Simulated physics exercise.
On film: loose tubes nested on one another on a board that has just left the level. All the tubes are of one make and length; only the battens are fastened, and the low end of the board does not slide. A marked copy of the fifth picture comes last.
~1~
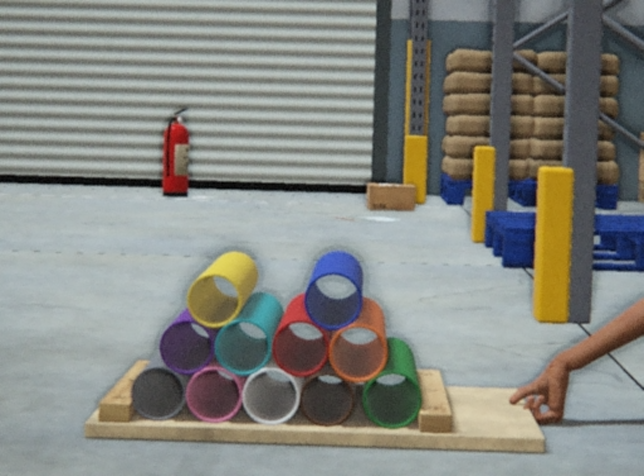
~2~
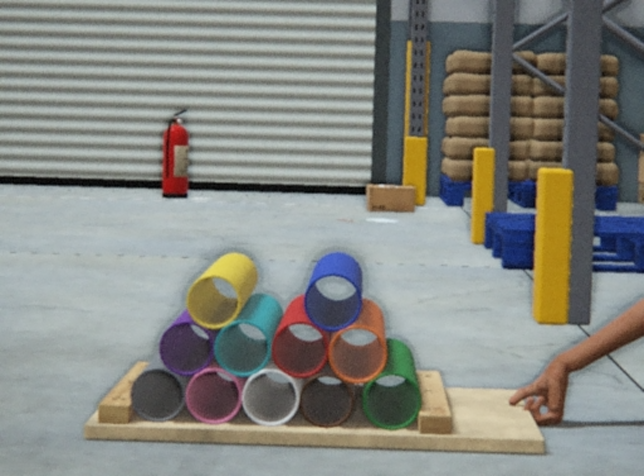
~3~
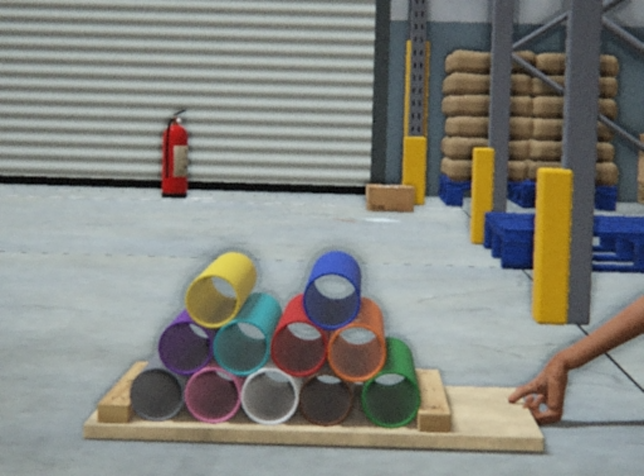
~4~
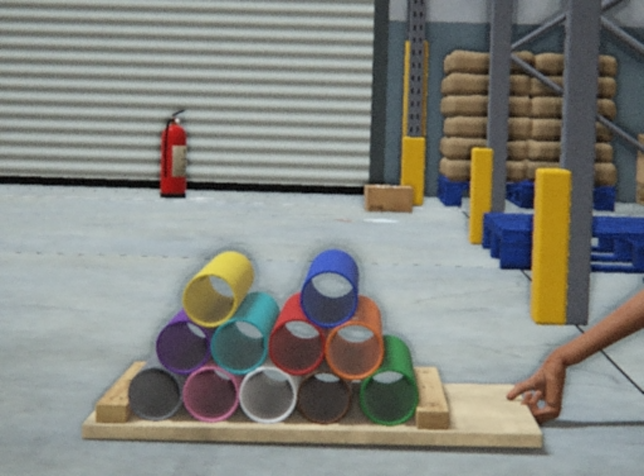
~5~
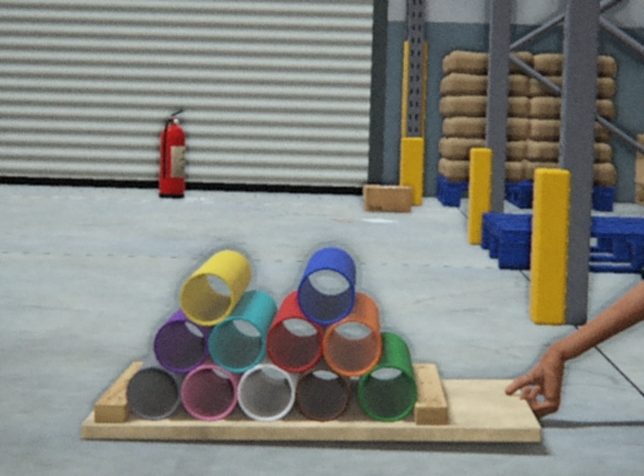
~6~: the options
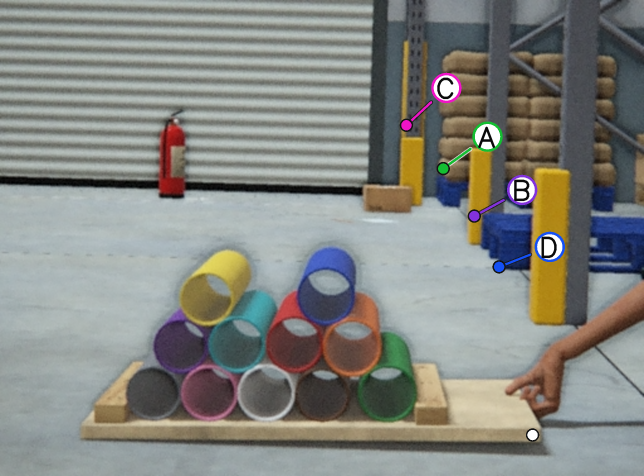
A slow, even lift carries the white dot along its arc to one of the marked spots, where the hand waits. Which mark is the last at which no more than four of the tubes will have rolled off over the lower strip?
No higher than D.
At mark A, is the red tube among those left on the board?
The red tube: No.
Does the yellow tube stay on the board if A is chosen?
No.
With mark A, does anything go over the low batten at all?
At A: Yes.
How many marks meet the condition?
One of the four.
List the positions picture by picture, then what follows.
Grey tube (158, 394); pink tube (214, 395); white tube (271, 396), in the first picture.
White tube (271, 398); brown tube (327, 401), in the second picture.
Board (317, 403); green tube (391, 400); purple tube (186, 348), in the third picture.
Board (316, 401); grey tube (155, 394); pink tube (211, 395), in the fourth picture.
Board (315, 398); grey tube (153, 393); pink tube (210, 394), in the fifth picture.
On the marked copy, A at (443, 169); B at (474, 216); C at (407, 125); D at (499, 267); the white dot at (533, 435).
Following D. Soon after the start, board at 15°.
Later, board at 23°.
In the end, board at 23°, none over the low batten.
As for the rest, A six over the low batten; B six over the low batten; C six over the low batten.
